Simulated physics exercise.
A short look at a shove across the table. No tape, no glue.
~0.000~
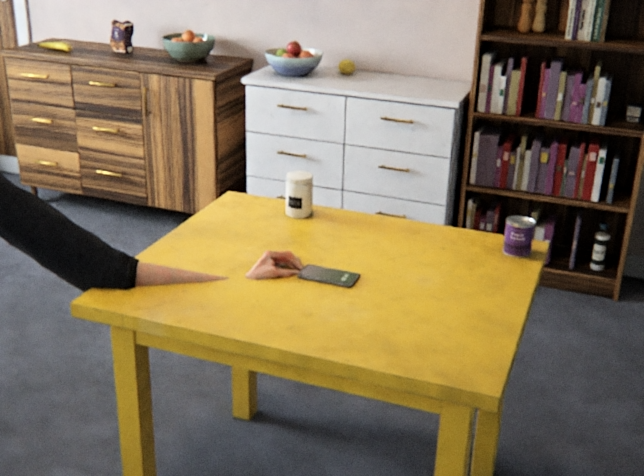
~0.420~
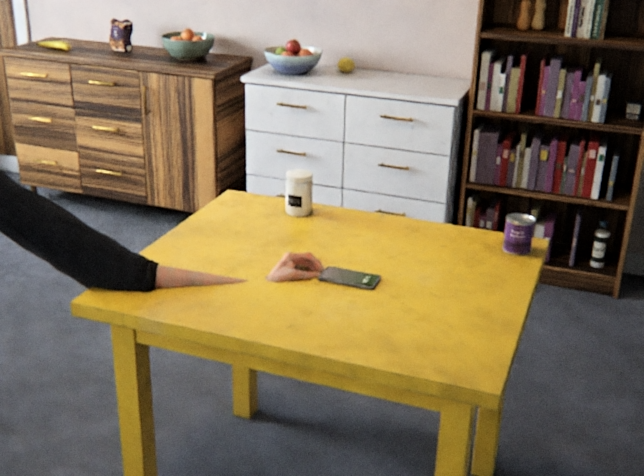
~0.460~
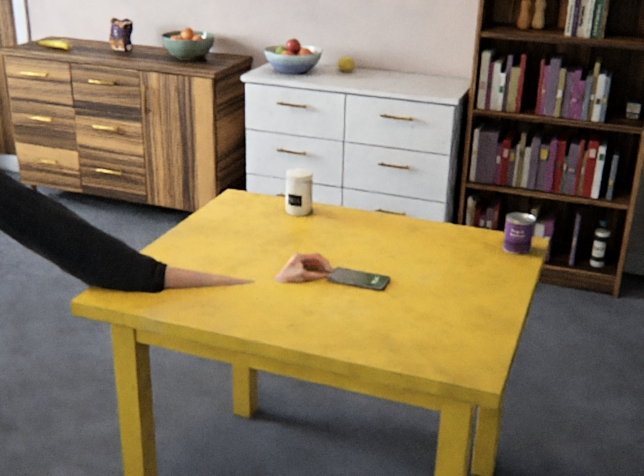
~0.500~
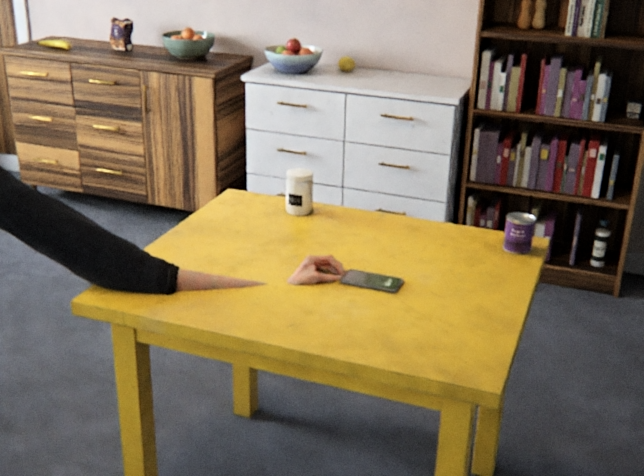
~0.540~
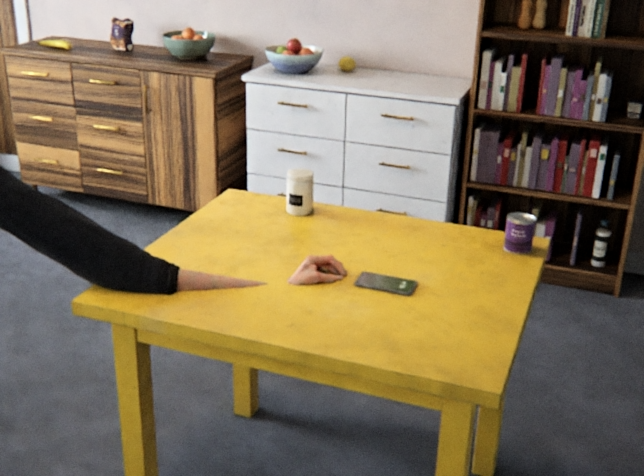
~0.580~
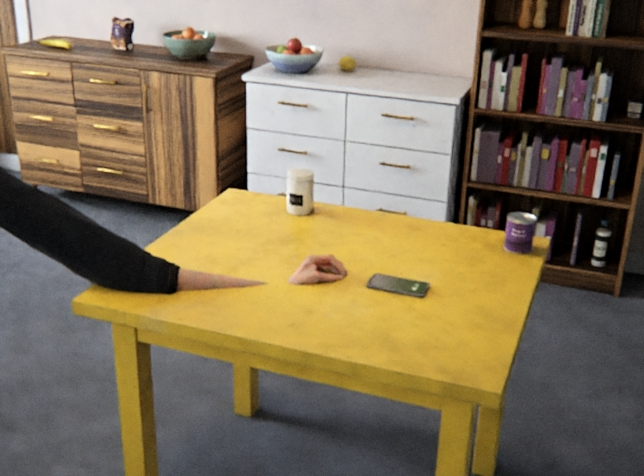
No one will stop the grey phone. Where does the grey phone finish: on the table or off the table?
The grey phone is still on the table.
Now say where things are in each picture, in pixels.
The first picture shows under the hand; grey phone (329, 276).
The second picture shows under the hand; grey phone (350, 278).
The third picture shows under the hand; grey phone (359, 279).
The fourth picture shows grey phone (372, 281).
The fifth picture shows grey phone (386, 283) moved a little.
The sixth picture shows grey phone (398, 285) moved a little.
By 0.68 s, grey phone moved about its own width near (419, 289).
By 0.88 s, grey phone moved about its own width near (427, 291).
When it is over (1.3 s), moved from the start, grey phone. End places, in pixels of the last picture, grey phone near (427, 291).
